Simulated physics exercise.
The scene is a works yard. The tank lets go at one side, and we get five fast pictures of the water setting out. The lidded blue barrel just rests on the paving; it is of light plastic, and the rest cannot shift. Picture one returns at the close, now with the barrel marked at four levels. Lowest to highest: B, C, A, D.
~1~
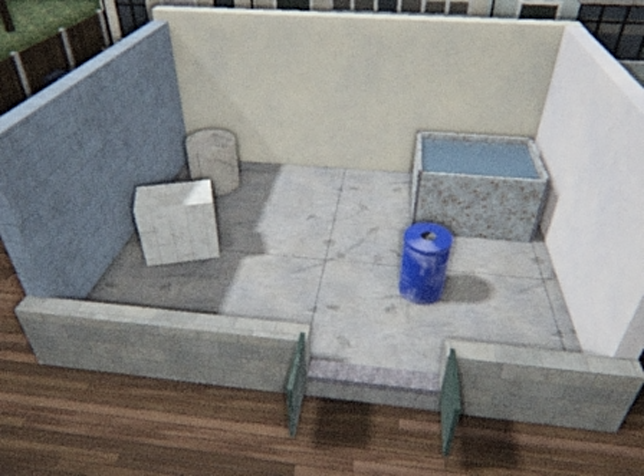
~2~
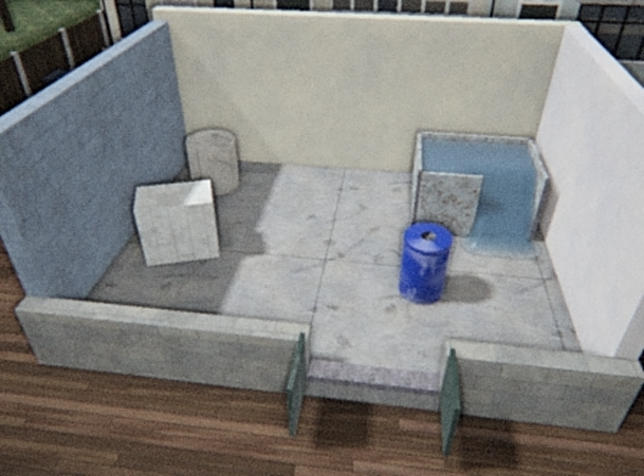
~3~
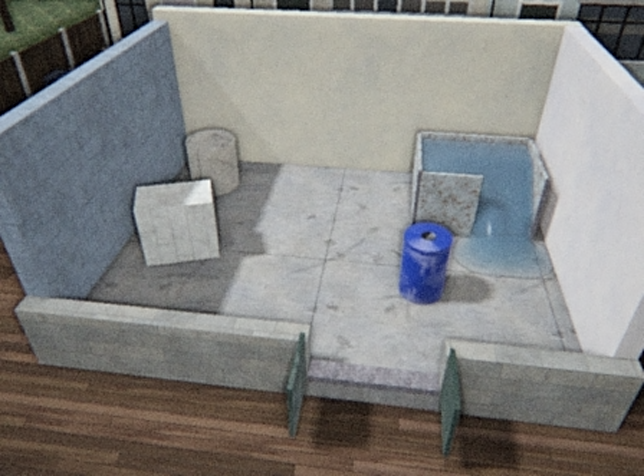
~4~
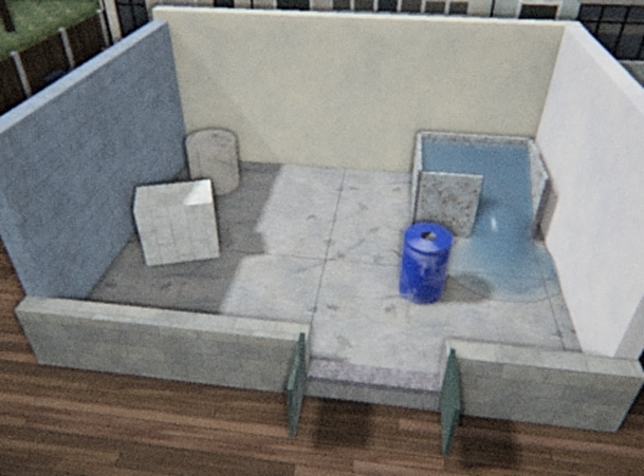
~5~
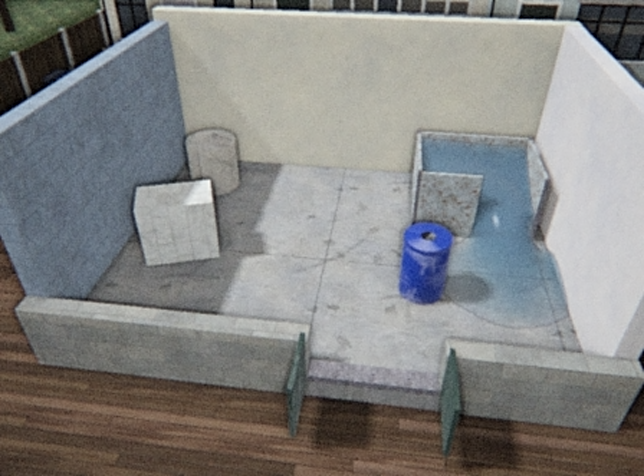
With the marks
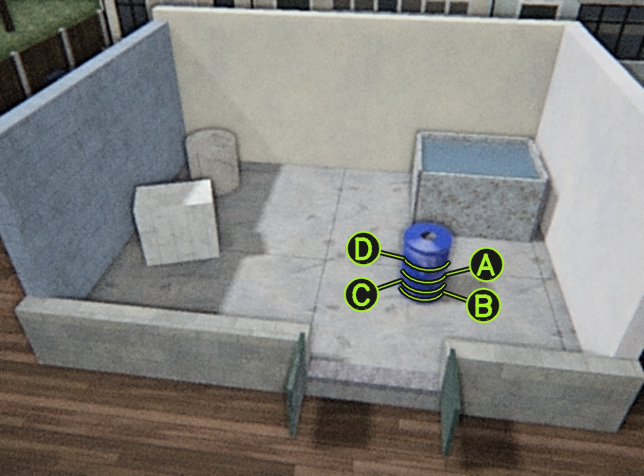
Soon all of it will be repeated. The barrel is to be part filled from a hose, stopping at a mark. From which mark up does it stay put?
The answer is level C.
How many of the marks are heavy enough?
Three.
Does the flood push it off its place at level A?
No, that is safe.
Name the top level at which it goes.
B.
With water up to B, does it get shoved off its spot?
Yes.
On the marked copy, A at (424, 282); B at (421, 299); C at (423, 292); D at (426, 270); from the bottom up B, C, A, D.
With A, it does not move.
With B, it is pushed about its own width away.
With C, it does not move.
With D, it does not move.
